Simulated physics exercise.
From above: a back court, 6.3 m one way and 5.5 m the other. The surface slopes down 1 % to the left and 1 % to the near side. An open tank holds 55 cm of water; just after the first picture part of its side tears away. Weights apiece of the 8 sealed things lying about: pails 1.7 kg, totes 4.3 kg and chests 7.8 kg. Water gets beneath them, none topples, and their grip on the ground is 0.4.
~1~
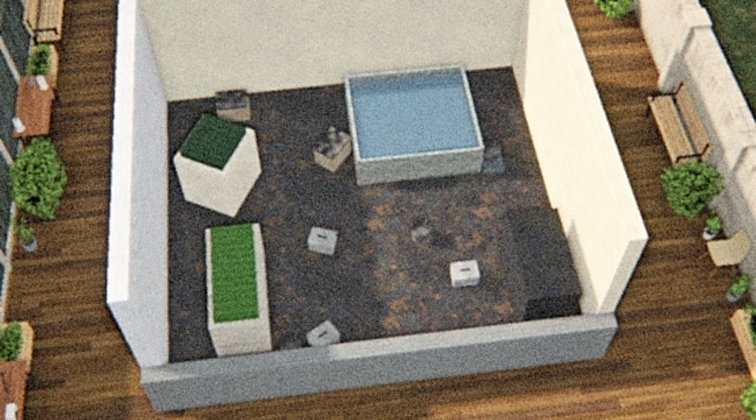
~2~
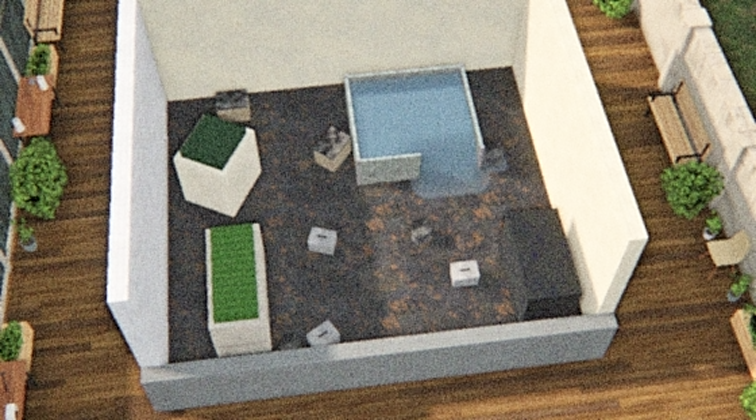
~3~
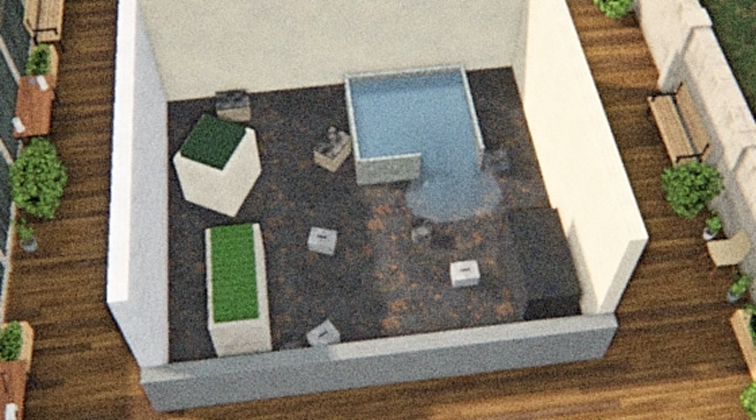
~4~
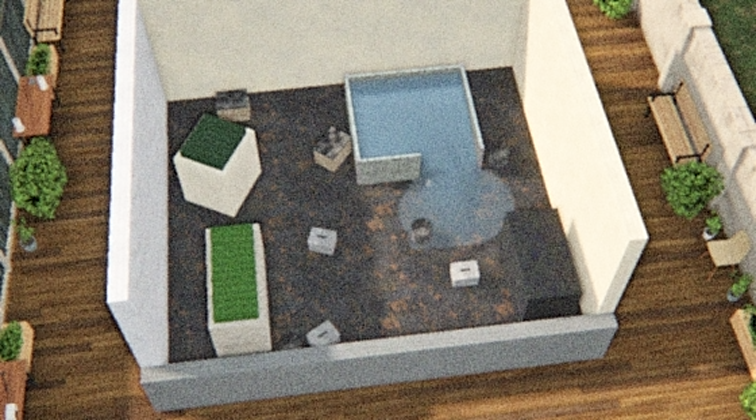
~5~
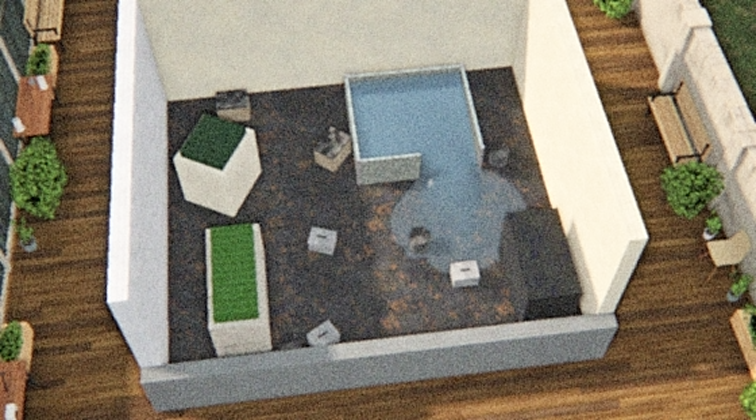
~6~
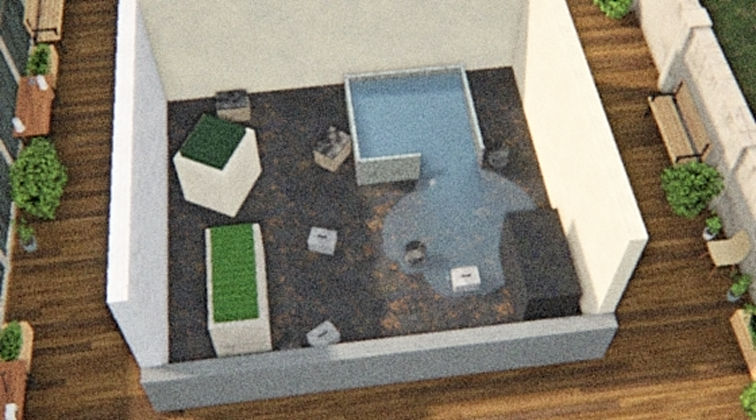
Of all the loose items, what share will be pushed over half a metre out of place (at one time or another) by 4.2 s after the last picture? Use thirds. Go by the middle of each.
That comes to one to two thirds.
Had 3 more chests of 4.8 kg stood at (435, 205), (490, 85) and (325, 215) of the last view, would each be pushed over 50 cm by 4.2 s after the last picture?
In turn: Over, under, short of it.
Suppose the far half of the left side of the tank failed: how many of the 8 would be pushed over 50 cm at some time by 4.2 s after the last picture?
In that case 1 of them.
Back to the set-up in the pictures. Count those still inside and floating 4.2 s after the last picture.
I count 4.
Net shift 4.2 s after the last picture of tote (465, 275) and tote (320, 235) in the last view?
In turn: 300 cm, 5 cm.
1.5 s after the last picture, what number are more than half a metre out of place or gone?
I count 2.
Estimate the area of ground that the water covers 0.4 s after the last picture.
About 10.0 m2.
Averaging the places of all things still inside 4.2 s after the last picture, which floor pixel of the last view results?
At about (312, 190).
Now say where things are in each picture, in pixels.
In the first frame, a pail at (422, 226), on the bottom; a pail at (492, 147), on the bottom; water covers 3.5 m2; 0 of 8 have shifted.
In the second frame, a pail at (422, 226) rests on the ground; a pail at (495, 149), on the bottom, 5 cm from its start; 4.1 m2 under water; 1 of 8 have shifted.
In the third frame, a pail at (422, 226), on the bottom; a pail at (498, 150) rests on the ground, 12 cm from its start; water covers 4.8 m2; 1 of 8 have shifted.
In the fourth frame, a pail at (422, 227) rests on the ground; a pail at (500, 149) rests on the ground, 15 cm from its start; 5.7 m2 under water; 1 of 8 have shifted.
In the fifth frame, a pail at (420, 235), on the bottom, 18 cm from its start; a pail at (500, 149) rests on the ground, 15 cm from its start; water covers 6.7 m2; 2 of 8 have shifted.
In the sixth frame, a pail at (416, 249) rests on the ground, 45 cm from its start; a pail at (500, 149) rests on the ground, 15 cm from its start; 7.7 m2 under water; 3 of 8 have shifted.
Then, 0.4 s after the last picture 2 of 8 are over 50 cm from their spots; 0 afloat.
Then, 1.5 s after the last picture 2 of 8 are over 50 cm from their spots; 2 afloat.
Then, 2.8 s after the last picture 4 of 8 are over 50 cm from their spots; 4 afloat.
Then, 4.2 s after the last picture 5 of 8 are over 50 cm from their spots, and 5 have been at some point; 4 afloat.
